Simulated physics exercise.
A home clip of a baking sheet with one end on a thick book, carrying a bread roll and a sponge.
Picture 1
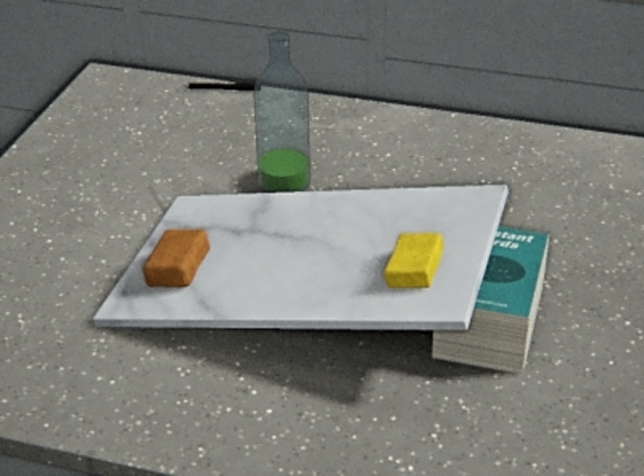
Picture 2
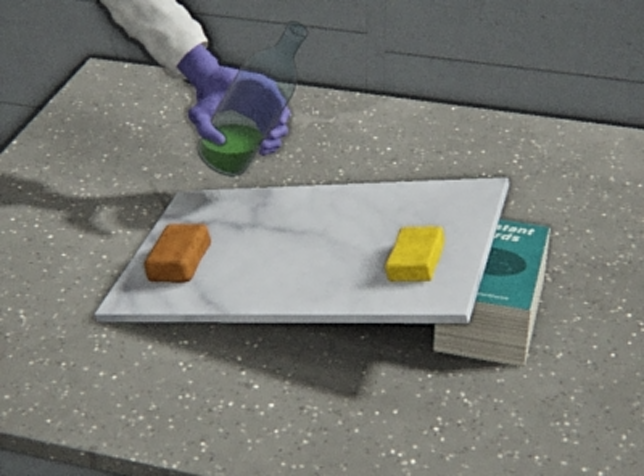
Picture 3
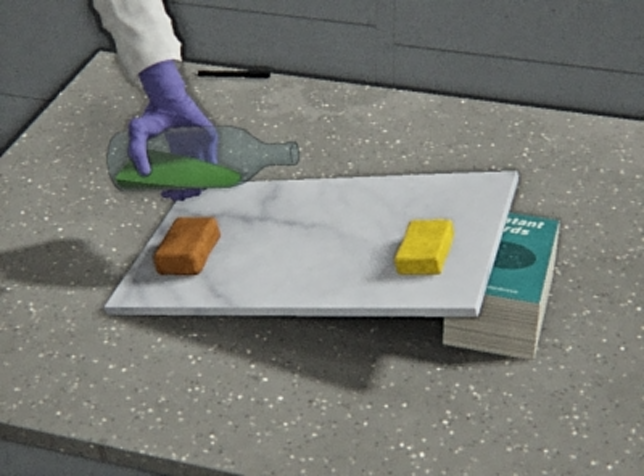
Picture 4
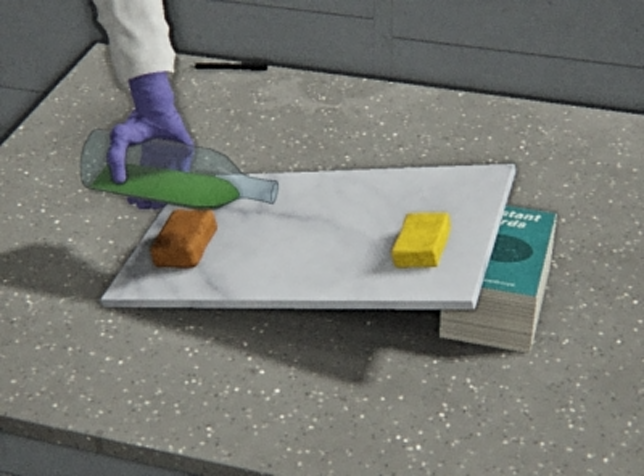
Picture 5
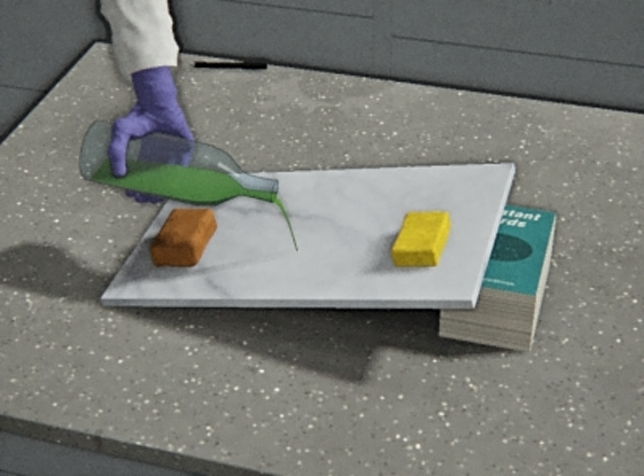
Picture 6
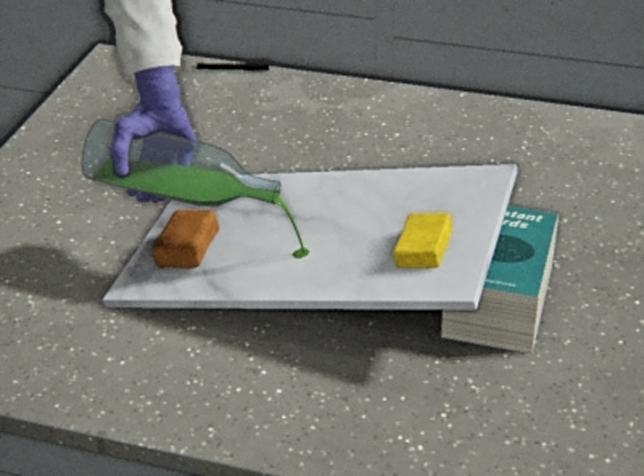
A gloved hand lifts a bottle, tilts it and pours green liquid onto a sloping board.
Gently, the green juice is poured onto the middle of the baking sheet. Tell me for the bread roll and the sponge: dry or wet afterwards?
Bread roll: Wet, sponge: Dry.
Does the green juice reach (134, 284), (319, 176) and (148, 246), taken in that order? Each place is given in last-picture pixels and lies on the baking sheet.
Checking each in turn gives in the spill, out of the spill and out of the spill.
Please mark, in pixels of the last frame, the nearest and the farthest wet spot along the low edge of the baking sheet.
From (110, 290) to (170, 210).
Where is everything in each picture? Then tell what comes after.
The first frame shows the baking sheet slopes down to the left; bottle (282, 110) nearly empty; bread roll (177, 258); sponge (415, 260).
The second frame shows bottle (260, 94) tipped 30° with all of its load; bread roll (178, 252).
The third frame shows bottle (209, 158) tipped 80° with all of its load; sponge (425, 247).
The fourth frame shows the baking sheet slopes down to the left; bottle (185, 176) tipped 90° with all of its load; bread roll (185, 238).
The fifth frame shows the first of it lands; bottle (185, 171) tipped 95° with all of its load; sponge (422, 239).
The sixth frame shows the first of it lands; bottle (188, 171) tipped 95° with all of its load; bread roll (187, 238); sponge (424, 240).
Soon after, it runs down to the left; the bread roll is wet; the sponge is dry.
Later, it runs down to the left and off the end; the bread roll is wet; the sponge is dry.
In the end, it runs down to the left and off the end; the bread roll is wet; the sponge is dry.
